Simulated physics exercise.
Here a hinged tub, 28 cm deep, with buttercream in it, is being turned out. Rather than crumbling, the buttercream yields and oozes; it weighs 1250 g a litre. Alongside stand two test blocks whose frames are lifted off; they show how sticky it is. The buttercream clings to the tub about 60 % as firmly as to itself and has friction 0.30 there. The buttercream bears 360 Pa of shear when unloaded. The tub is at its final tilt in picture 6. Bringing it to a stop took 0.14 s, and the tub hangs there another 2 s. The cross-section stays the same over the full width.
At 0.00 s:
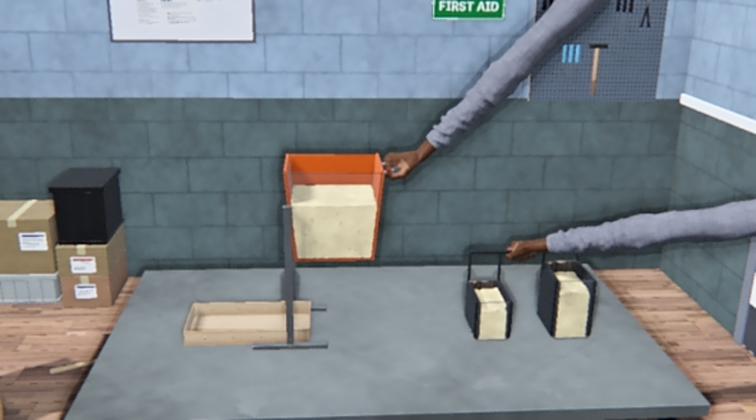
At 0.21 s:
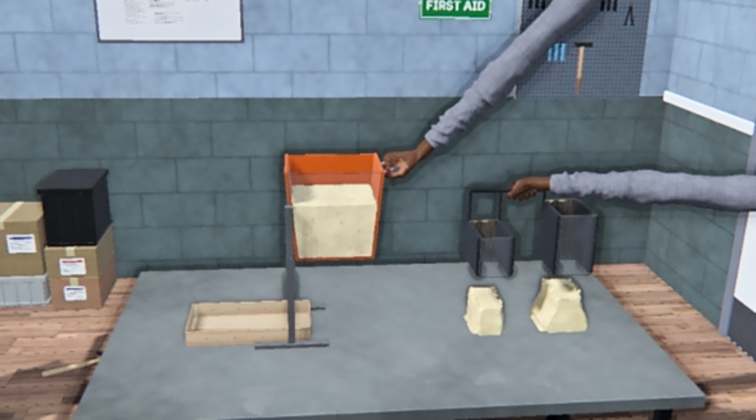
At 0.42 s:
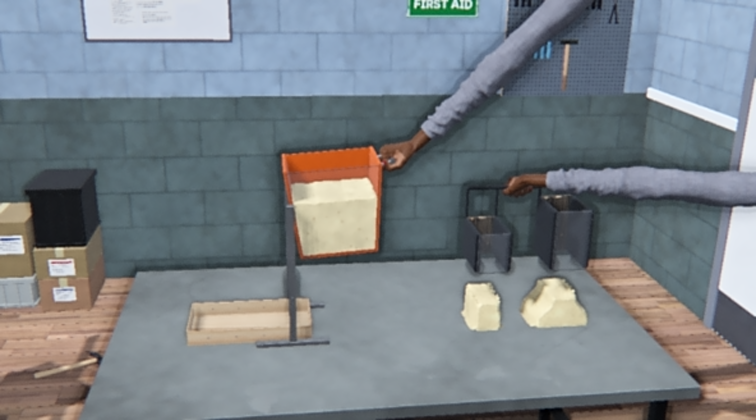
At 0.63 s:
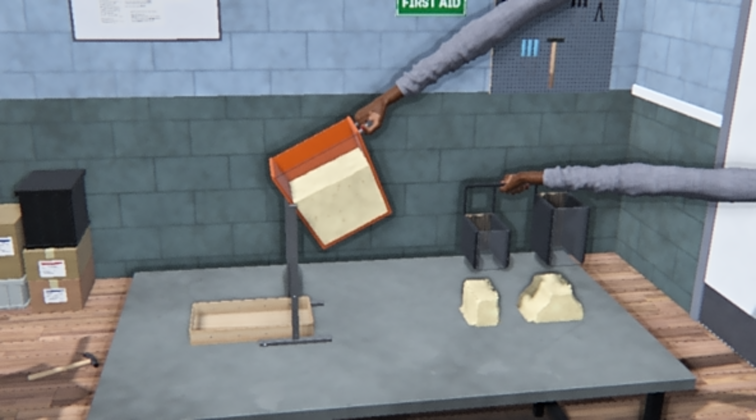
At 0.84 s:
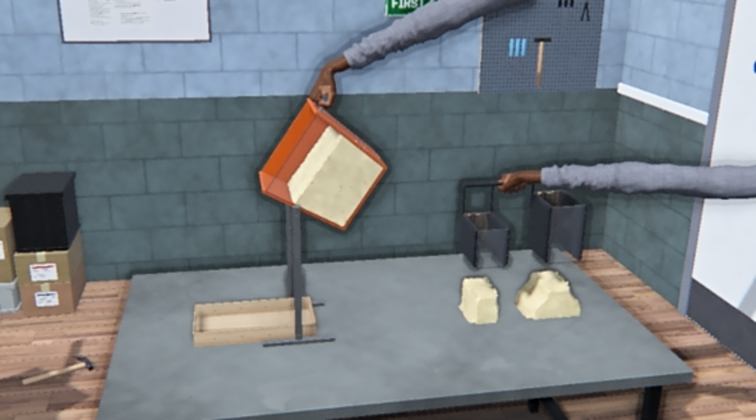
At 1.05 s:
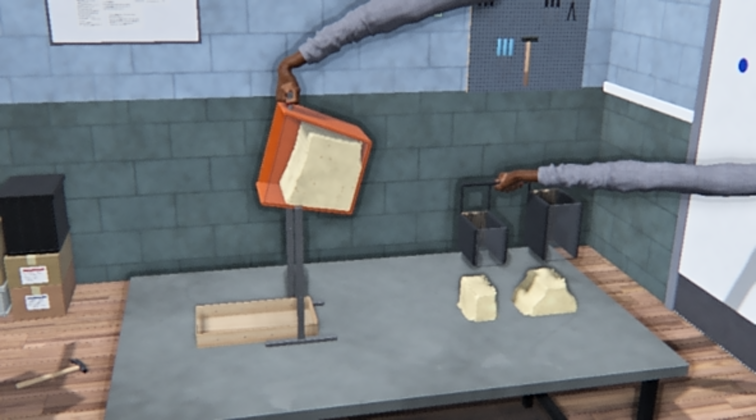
Two hands lift dark molds off pale blocks, which sag, then tilt an orange tub.
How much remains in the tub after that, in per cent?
87 %.
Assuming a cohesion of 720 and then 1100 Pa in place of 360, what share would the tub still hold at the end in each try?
The two runs give near 100 % and near 100 % respectively.
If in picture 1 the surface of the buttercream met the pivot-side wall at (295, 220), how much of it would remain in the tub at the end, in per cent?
Result: Approx. 100 % remaining in tub.
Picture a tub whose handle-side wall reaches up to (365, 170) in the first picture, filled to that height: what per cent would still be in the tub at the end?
In that case close to 100 %.
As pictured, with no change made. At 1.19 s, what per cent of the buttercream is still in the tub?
Roughly 100 per cent.
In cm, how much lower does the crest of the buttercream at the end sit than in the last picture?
Roughly 8 cm.
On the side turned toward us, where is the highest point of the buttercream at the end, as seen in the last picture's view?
At about (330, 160).
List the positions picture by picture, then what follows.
Handle-side rim at (381, 172), tilt 0 degrees; top of the buttercream at (295, 205); blocks stand 11 cm, 17 cm (left to right), in the first picture.
Handle-side rim at (381, 172), tilt 0 degrees; top of the buttercream at (296, 205); blocks stand 11 cm, 14 cm (left to right), in the second picture.
Handle-side rim at (379, 165), tilt 4 degrees; top of the buttercream at (371, 198); blocks stand 11 cm, 12 cm (left to right), in the third picture.
Handle-side rim at (356, 133), tilt 27 degrees; top of the buttercream at (365, 166); blocks stand 11 cm, 12 cm (left to right), in the fourth picture.
Handle-side rim at (315, 115), tilt 56 degrees; top of the buttercream at (344, 139); blocks stand 11 cm, 12 cm (left to right), in the fifth picture.
Handle-side rim at (285, 115), tilt 74 degrees; top of the buttercream at (315, 136); blocks stand 11 cm, 12 cm (left to right), in the sixth picture.
After 1.19 s, the tub is at 75 degrees and holds 100 %.
After 1.36 s, the tub is at 75 degrees and holds 94 %.
After 1.53 s, the tub is at 75 degrees and holds 89 %.
After 1.70 s, the tub is at 75 degrees and holds 87 %.
After 3.05 s, at the end, the tub is at 75 degrees and holds 87 %.
